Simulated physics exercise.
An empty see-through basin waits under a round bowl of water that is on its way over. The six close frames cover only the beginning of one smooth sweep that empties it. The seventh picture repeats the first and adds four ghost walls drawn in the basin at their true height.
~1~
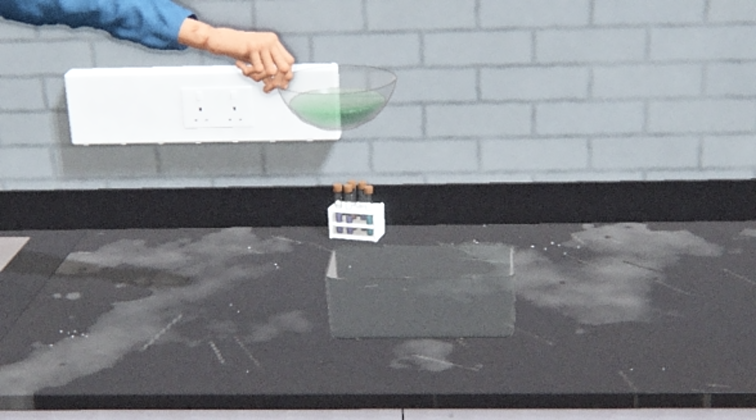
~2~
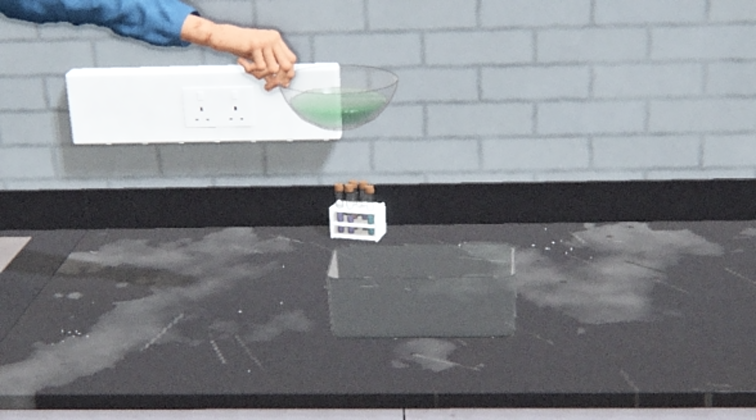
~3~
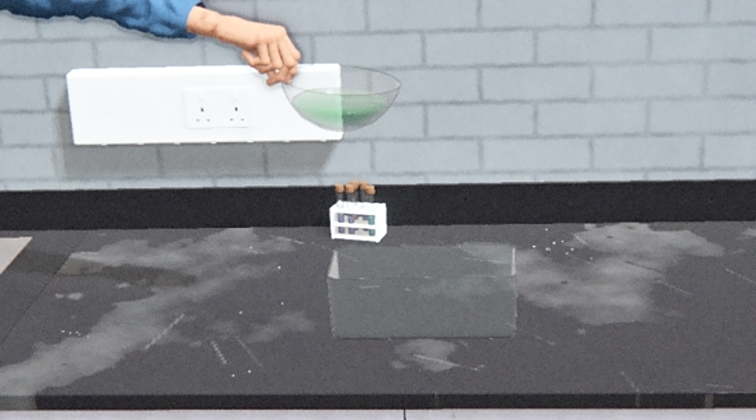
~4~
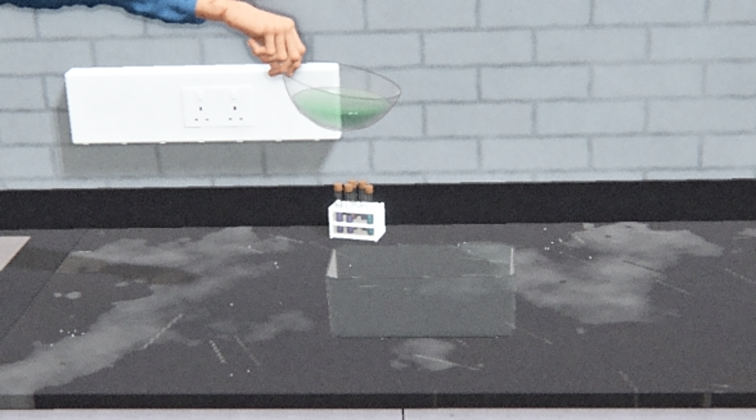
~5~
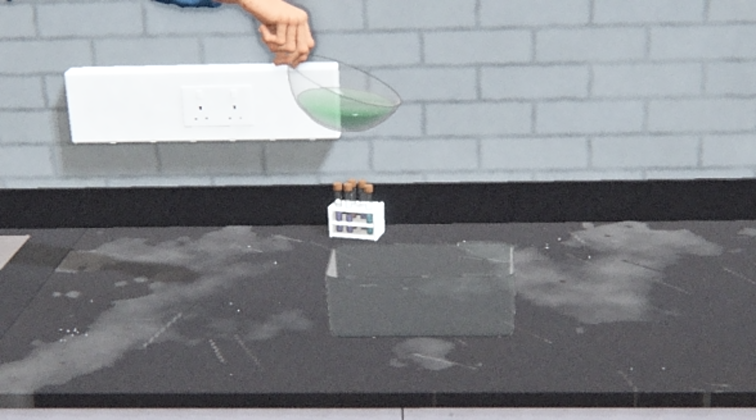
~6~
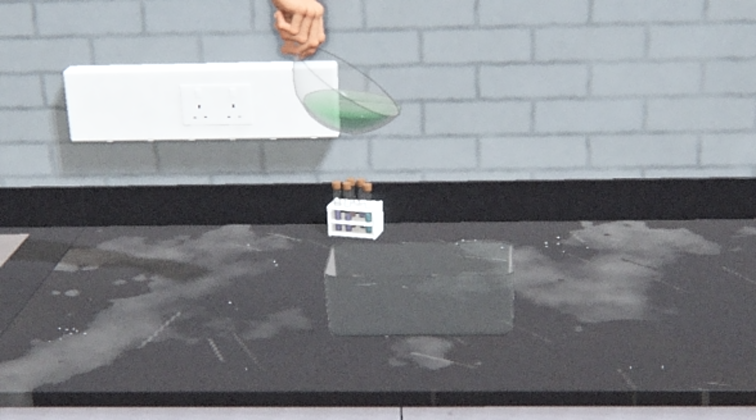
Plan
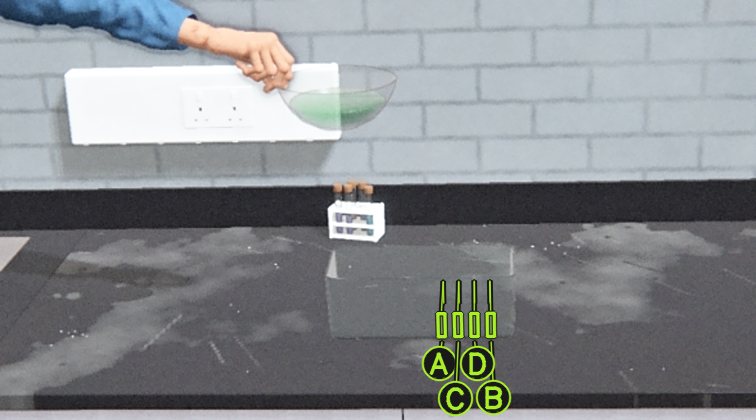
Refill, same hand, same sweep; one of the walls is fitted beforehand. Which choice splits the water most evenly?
A works best here.
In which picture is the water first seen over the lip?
In picture 6.
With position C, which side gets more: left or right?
The left one.
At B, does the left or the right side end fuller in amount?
The left one.
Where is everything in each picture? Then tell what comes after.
The first picture shows upright, lip at (395, 77); basin from (331, 337) to (514, 336); nothing has left yet.
The second picture shows upright, lip at (397, 79); nothing has left yet.
The third picture shows tipped about 6°, lip at (399, 84); nothing has left yet.
The fourth picture shows tipped about 14°, lip at (400, 91); nothing has left yet.
The fifth picture shows tipped about 24°, lip at (400, 101); nothing has left yet.
The sixth picture shows tipped about 35°, lip at (398, 112); water is over the lip, down to (398, 112).
On the marked copy, A at (441, 341); B at (491, 341); C at (458, 341); D at (474, 341).
Choosing A, about 49 % ends left of the wall and 45 % right of it; 6 % is lost outside.
Choosing B, about 78 % ends left of the wall and 11 % right of it; 12 % is lost outside.
Choosing C, about 74 % ends left of the wall and 17 % right of it; 9 % is lost outside.
Choosing D, about 83 % ends left of the wall and 9 % right of it; 8 % is lost outside.
